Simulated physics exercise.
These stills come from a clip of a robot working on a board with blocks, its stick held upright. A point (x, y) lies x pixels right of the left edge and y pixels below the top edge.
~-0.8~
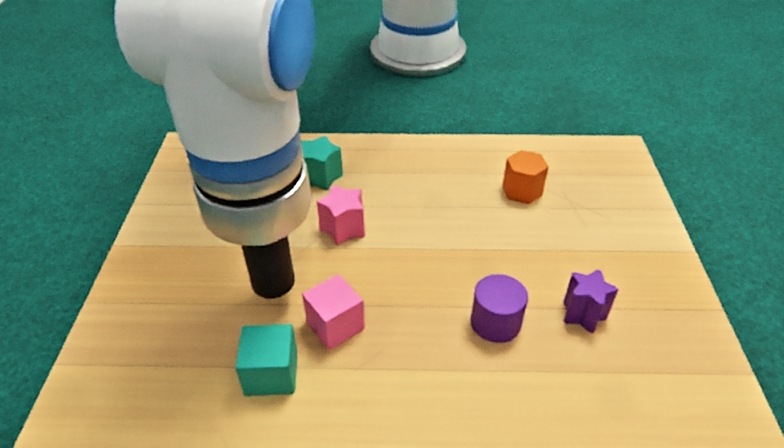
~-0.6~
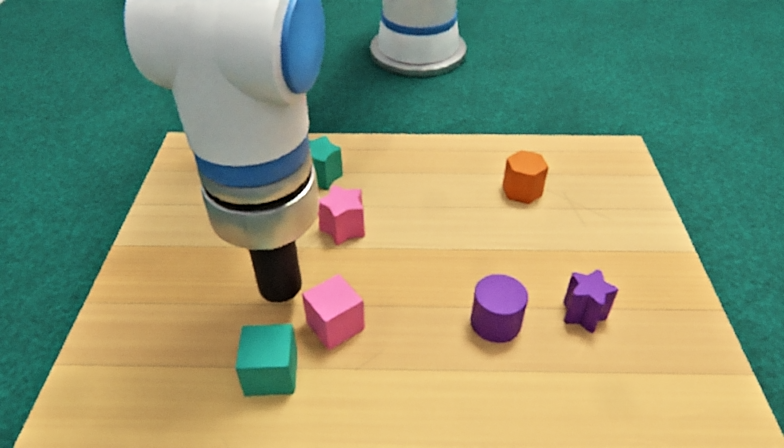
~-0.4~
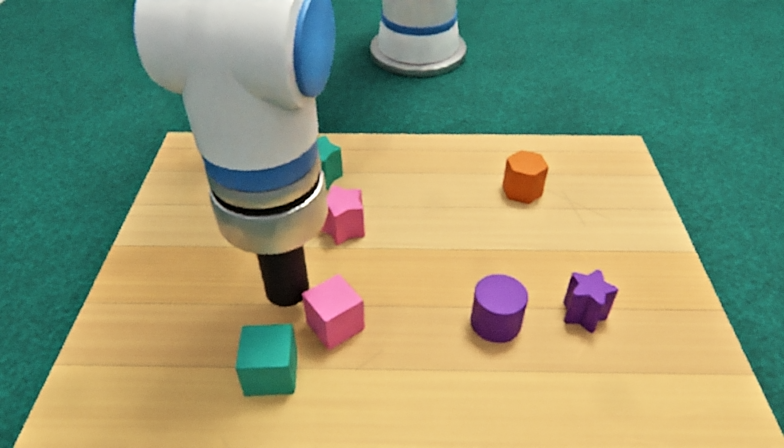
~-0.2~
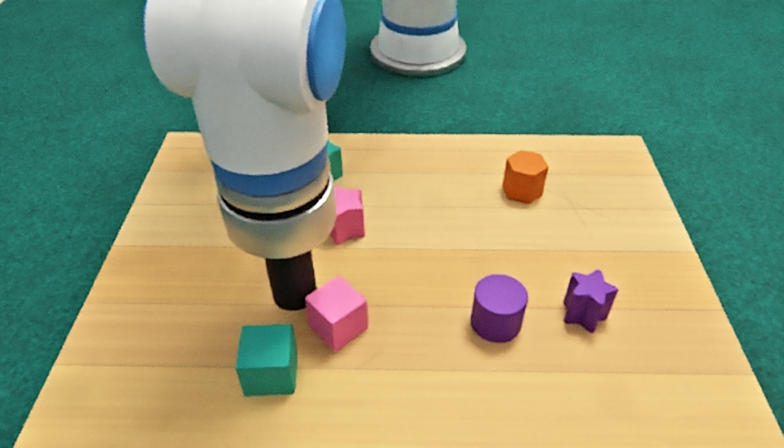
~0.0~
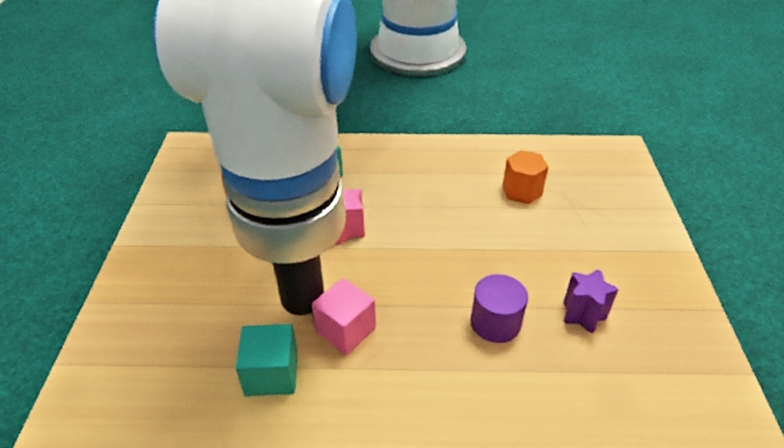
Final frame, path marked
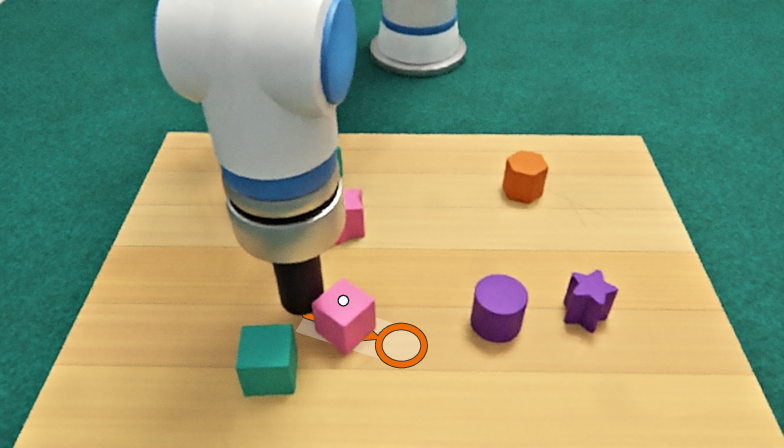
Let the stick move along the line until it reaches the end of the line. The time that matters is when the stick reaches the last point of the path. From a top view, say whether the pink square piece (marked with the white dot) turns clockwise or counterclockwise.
From above, counter-clockwise.
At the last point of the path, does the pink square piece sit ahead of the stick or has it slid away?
My answer is that the pink square piece is still ahead.
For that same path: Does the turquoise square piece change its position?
Final answer: No.
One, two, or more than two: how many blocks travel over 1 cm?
One.
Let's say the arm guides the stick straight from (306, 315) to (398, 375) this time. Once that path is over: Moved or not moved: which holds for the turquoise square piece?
It is still where it was.
The line goes in a line from (306, 315) to (401, 345); the dot is on the pink square piece.
On the path given first. Halfway along, stick (352, 313); pink square piece (396, 310), turned 20° anticlockwise.
At the end, stick (402, 328); turquoise square piece unmoved; pink square piece (449, 318), turned 40° anticlockwise.
